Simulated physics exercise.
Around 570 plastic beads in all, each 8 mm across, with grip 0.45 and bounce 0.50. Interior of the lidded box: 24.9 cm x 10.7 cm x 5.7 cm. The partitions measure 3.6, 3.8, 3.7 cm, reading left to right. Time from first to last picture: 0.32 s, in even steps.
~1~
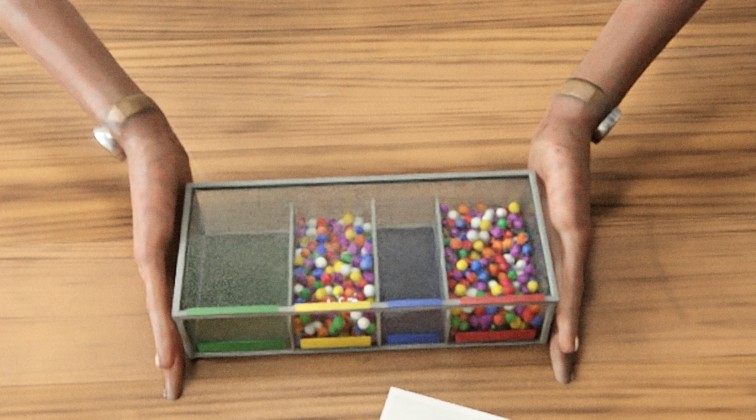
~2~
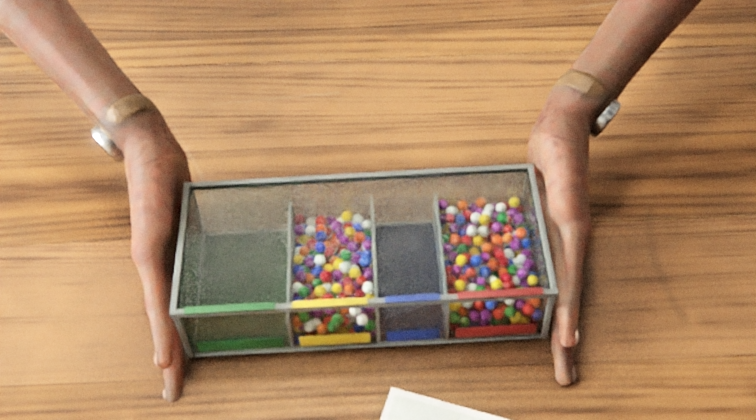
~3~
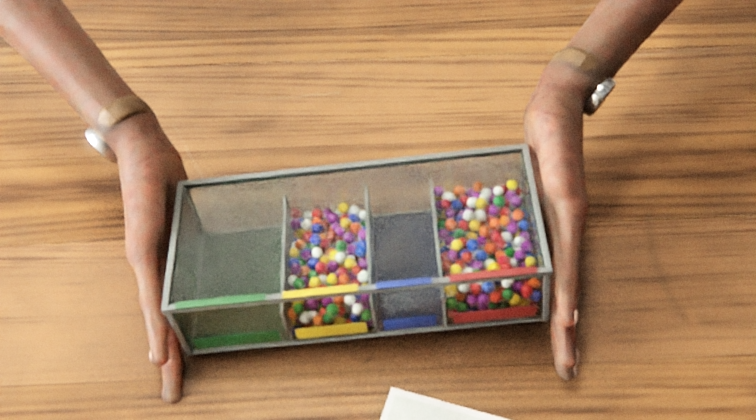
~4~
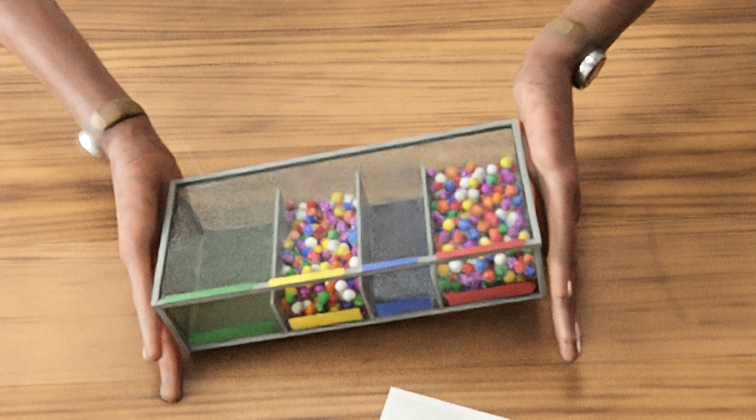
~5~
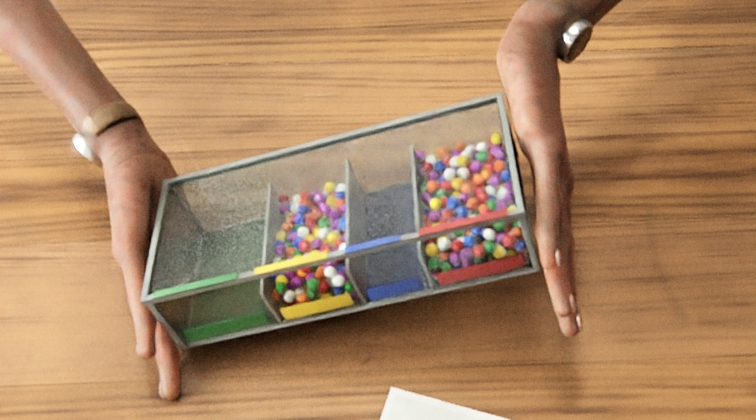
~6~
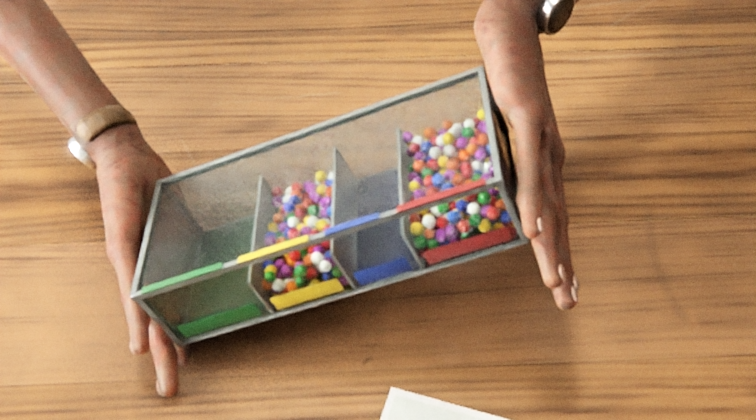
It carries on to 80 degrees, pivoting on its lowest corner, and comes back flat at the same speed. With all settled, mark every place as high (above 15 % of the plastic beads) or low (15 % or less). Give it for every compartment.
Red: High; blue: Low; green: High; yellow: High.
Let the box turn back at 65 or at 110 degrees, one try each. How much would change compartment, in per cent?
25 and 70 %.
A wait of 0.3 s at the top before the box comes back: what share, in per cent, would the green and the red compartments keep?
Result - green: 40 %; red: 20 %.
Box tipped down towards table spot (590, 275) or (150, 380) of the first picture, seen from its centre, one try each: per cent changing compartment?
I'd put it at roughly 10 per cent for the first tilt and roughly 40 per cent for the second.
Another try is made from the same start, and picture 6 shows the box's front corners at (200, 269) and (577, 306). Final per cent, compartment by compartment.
Per cent by compartment: Red 65, blue 5, green 0, yellow 30.
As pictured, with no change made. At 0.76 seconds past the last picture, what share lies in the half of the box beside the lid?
Some 50 per cent.
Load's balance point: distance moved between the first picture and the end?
Roughly 6.5 cm.
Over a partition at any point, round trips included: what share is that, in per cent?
About 45 %.
Then, 0.76 s after the last picture, tilt 78 degrees; red 35 %, blue 10 %, green 15 %, yellow 40 %.
Then, 1.26 s after the last picture, tilt 33 degrees; red 25 %, blue 10 %, green 30 %, yellow 35 %.
Then, 1.83 s after the last picture, tilt 0 degrees; red 25 %, blue 10 %, green 30 %, yellow 35 %.
In the end, red 25 %, blue 10 %, green 30 %, yellow 35 %.
